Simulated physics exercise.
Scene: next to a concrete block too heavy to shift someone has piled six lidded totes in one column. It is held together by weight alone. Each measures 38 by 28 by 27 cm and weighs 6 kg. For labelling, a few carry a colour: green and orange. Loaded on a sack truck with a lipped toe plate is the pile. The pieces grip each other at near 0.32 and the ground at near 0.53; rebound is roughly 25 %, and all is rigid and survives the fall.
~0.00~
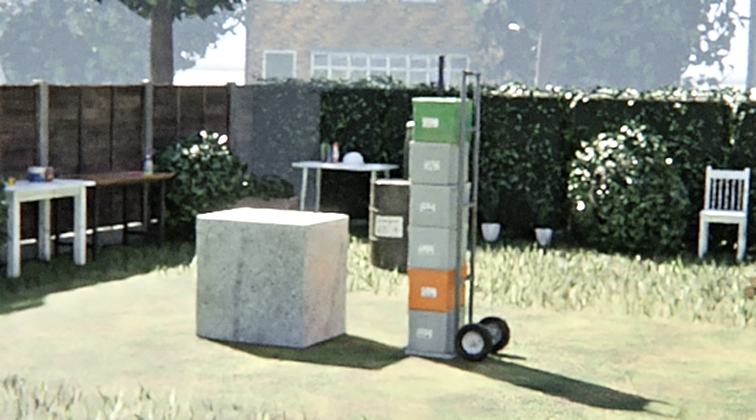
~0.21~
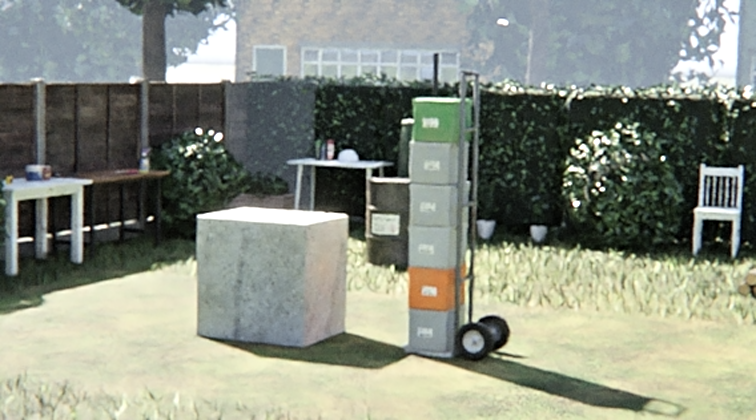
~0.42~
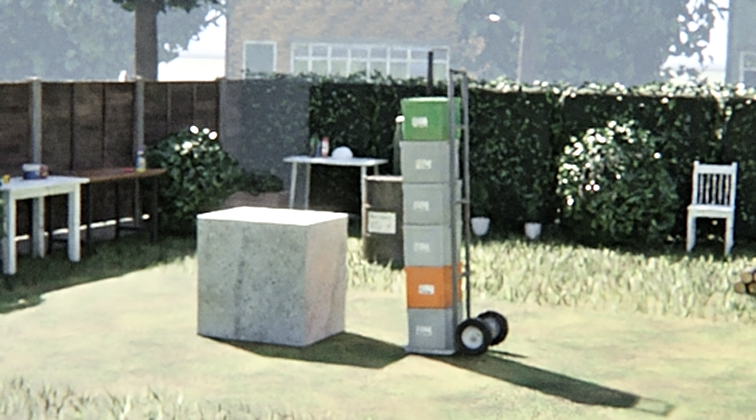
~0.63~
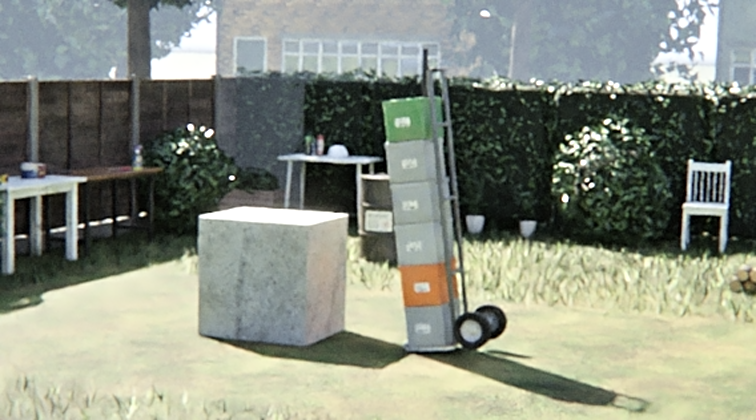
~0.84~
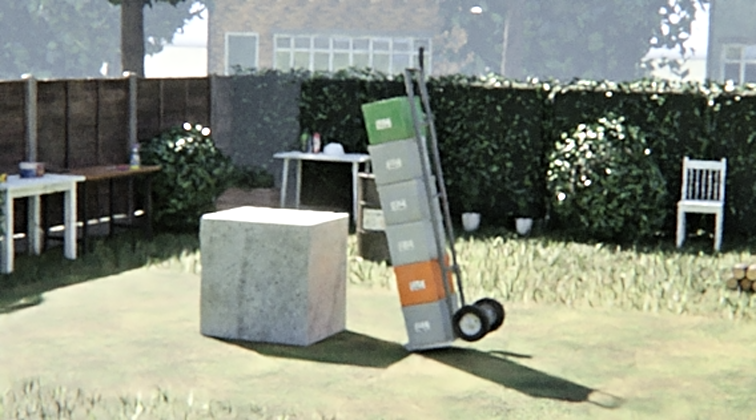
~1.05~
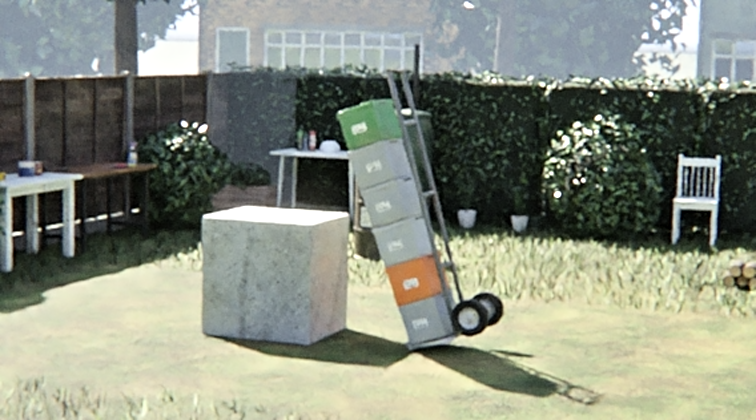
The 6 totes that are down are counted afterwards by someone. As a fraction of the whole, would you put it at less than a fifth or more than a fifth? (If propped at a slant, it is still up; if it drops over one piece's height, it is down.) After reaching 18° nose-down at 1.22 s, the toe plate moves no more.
Counted up, it comes to more than a fifth.
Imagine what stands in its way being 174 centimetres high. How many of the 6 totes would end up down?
Result - 0.
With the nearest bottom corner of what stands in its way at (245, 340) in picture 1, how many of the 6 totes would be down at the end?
I reckon the answer is 5.
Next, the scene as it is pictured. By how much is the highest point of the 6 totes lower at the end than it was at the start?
55 cm.
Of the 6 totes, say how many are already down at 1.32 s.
By that point, 0 in all.
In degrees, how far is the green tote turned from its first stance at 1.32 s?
Its tilt comes to about 40° at that moment.
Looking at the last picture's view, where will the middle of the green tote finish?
I'd place it at about (85, 298) in the final view.
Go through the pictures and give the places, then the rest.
In the first picture (each place is the centre of the face we see best; the camera moves round a little), truck frame (462, 130) 0° forward; orange tote (427, 290); green tote (432, 121); all as stacked.
Truck frame (462, 130) 0° forward; green tote (432, 121), in the second picture.
Truck frame (452, 128) 3° forward; green tote (422, 121) moved 8 cm; orange tote (424, 288) moved 23 mm; 5 have shifted, in the third picture.
Truck frame (434, 125) 8° forward; green tote (404, 121) tilted 8°; orange tote (420, 286) tilted 8°; 6 have shifted, in the fourth picture.
Truck frame (416, 124) 13° forward; green tote (385, 122) tilted 13°; orange tote (415, 285) tilted 13°; 6 have shifted, in the fifth picture.
Truck frame (402, 124) 17° forward; green tote (360, 127) tilted 20°; orange tote (409, 283) tilted 20°; 6 have shifted, in the sixth picture.
By 1.32 s, none of the 6 totes down, 6 disturbed; orange tote tilted 36°; green tote tilted 36°, 20 cm lower.
By 1.94 s, 3 of the 6 totes down; green tote on its side; orange tote tilted 65°, 16 cm lower.
When it is over (3.0 s), 5 of the 6 totes down; green tote on its side; orange tote on its side. That is 83 per cent. In pixels of the last frame, middles, green tote near (85, 298), orange tote near (390, 323).
